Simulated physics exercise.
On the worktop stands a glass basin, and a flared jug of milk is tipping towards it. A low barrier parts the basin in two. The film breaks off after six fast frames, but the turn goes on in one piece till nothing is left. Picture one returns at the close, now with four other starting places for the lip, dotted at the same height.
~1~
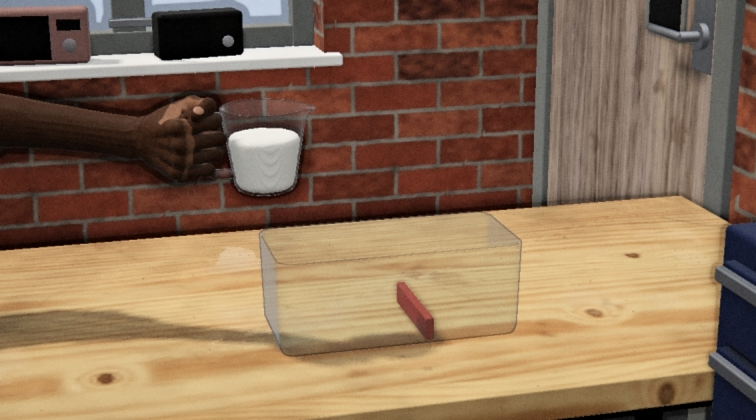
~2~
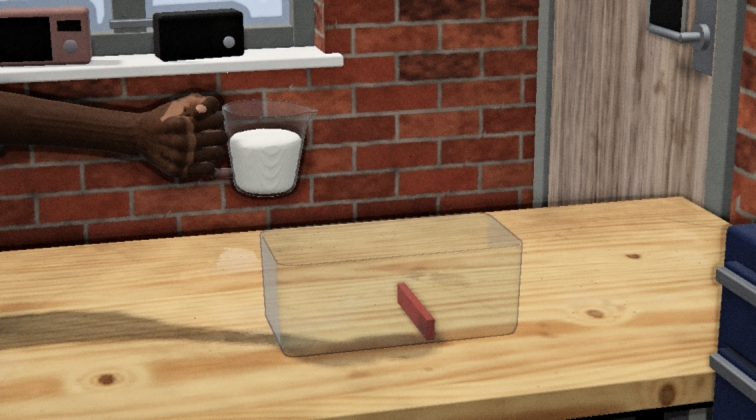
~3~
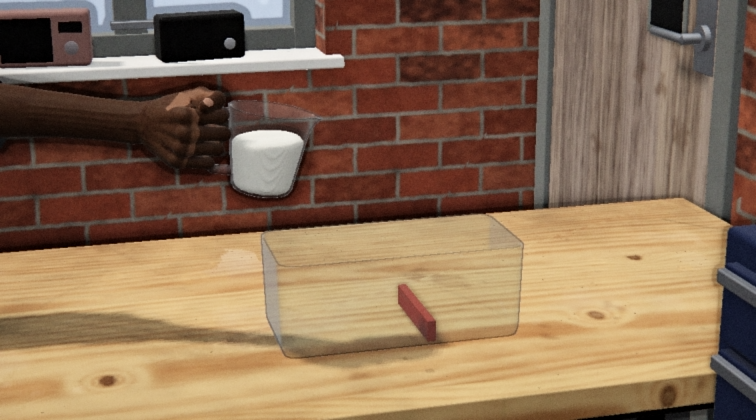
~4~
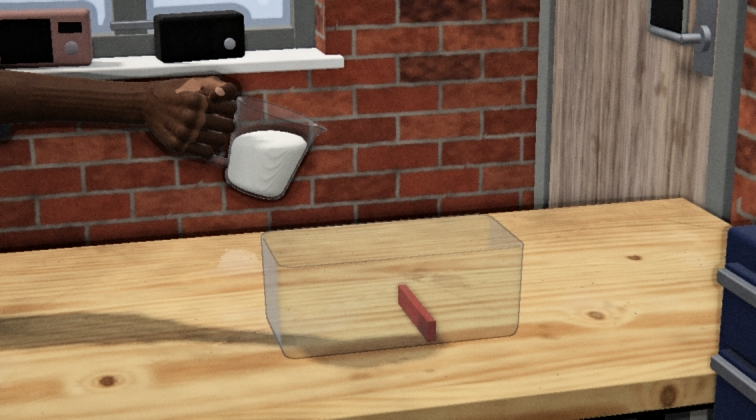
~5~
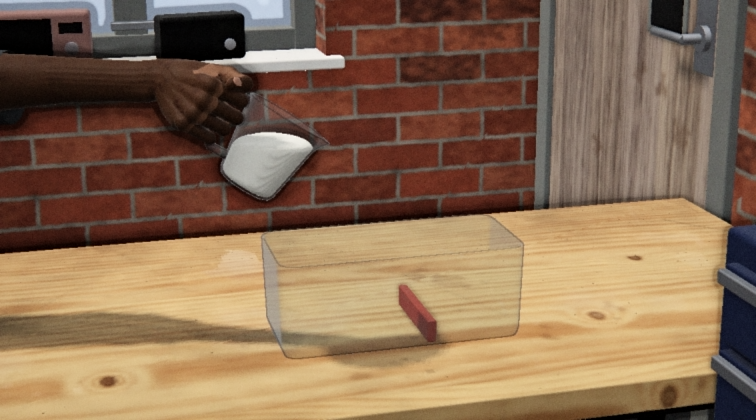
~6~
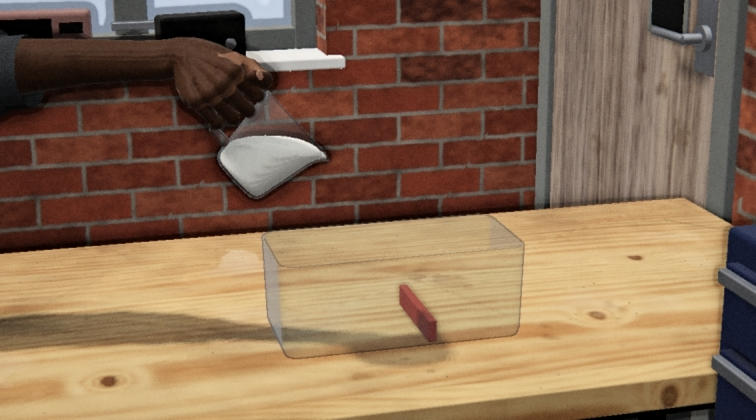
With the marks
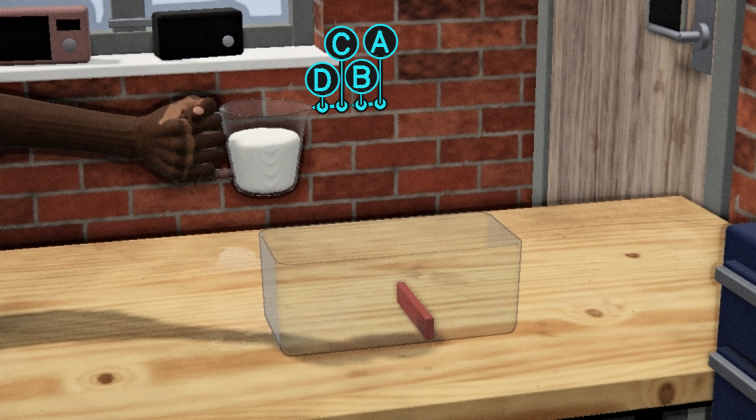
Above a glass basin on a wooden worktop, a hand tilts a clear jug of milk rightward.
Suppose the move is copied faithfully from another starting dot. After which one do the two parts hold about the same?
A is best.
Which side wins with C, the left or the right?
More ends on the left.
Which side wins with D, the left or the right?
The left one.
On the marked copy, A at (380, 103); B at (361, 104); C at (341, 105); D at (322, 107).
Choosing A, about 55 % ends left of the wall and 44 % right of it.
Choosing B, about 88 % ends left of the wall and 9 % right of it; 3 % is lost outside.
Choosing C, about 85 % ends left of the wall and 11 % right of it; 4 % is lost outside.
Choosing D, about 86 % ends left of the wall and 12 % right of it; 3 % is lost outside.
